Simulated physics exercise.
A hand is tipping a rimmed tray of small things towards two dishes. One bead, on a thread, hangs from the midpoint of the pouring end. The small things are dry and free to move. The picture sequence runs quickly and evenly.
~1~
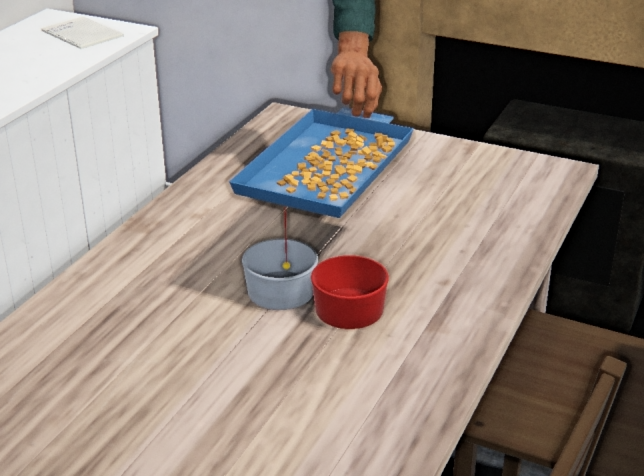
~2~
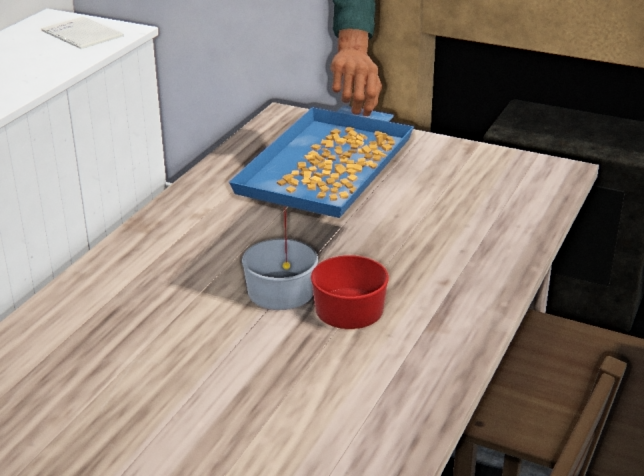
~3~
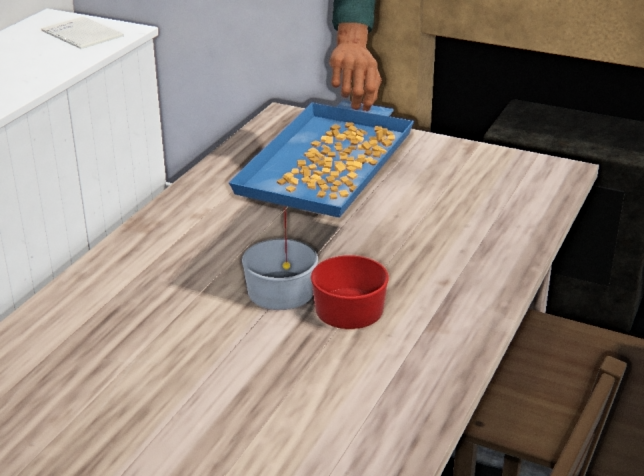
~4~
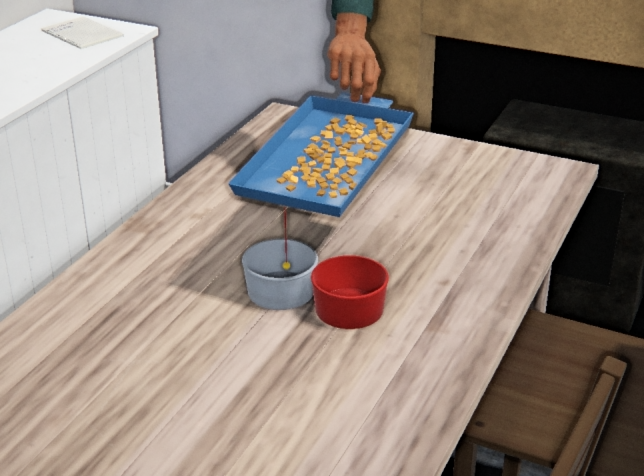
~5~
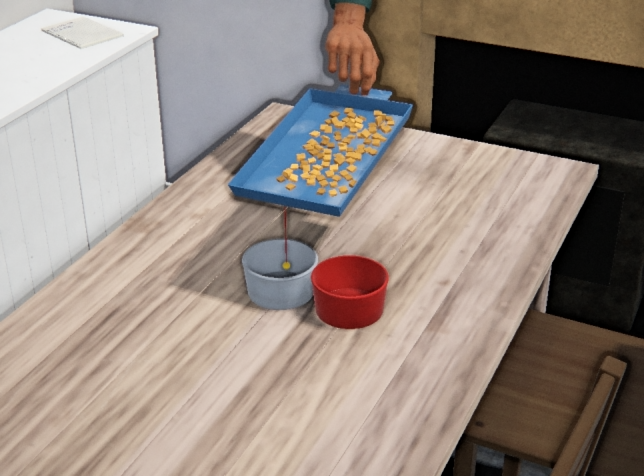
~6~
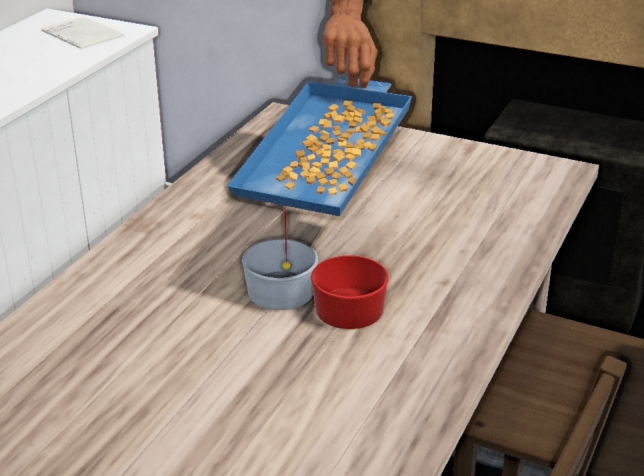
In this clip, a hand holds a blue rimmed tray of golden cereal squares above a grey dish and a red dish, then gradually raises its far end, tilting it slightly toward its left front corner while a bead hangs beneath.
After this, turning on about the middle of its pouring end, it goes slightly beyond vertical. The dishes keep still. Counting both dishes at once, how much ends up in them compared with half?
Between them they hold less than half.
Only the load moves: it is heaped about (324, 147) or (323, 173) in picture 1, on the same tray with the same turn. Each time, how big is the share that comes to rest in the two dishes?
Close to 0 per cent, followed by close to 0 per cent.
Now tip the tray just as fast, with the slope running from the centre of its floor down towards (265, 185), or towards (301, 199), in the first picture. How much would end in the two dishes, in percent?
20 % and 0 %.
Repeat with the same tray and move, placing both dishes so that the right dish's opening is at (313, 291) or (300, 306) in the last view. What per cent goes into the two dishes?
In order, 80 % and 90 %.
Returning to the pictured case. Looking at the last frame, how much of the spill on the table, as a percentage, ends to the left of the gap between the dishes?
Around 100 percent of the pieces.
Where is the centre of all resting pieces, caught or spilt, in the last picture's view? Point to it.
Once nothing moves, the middle sits near (238, 320).
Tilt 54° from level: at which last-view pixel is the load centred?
Look about (273, 187) in the last picture.
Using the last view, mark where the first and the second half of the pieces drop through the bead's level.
It passes near (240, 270) first and then near (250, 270).
Soon after the last picture, tray tipped steeply; nearly all on the tray; a stray few in the air.
A little later, tray tipped right over; nearly all on the tray; a small part outside both.
Later still, tray tipped past a quarter turn; all outside both.
At rest, tray tipped past a quarter turn; none in the right dish; none in the left dish; all outside both.
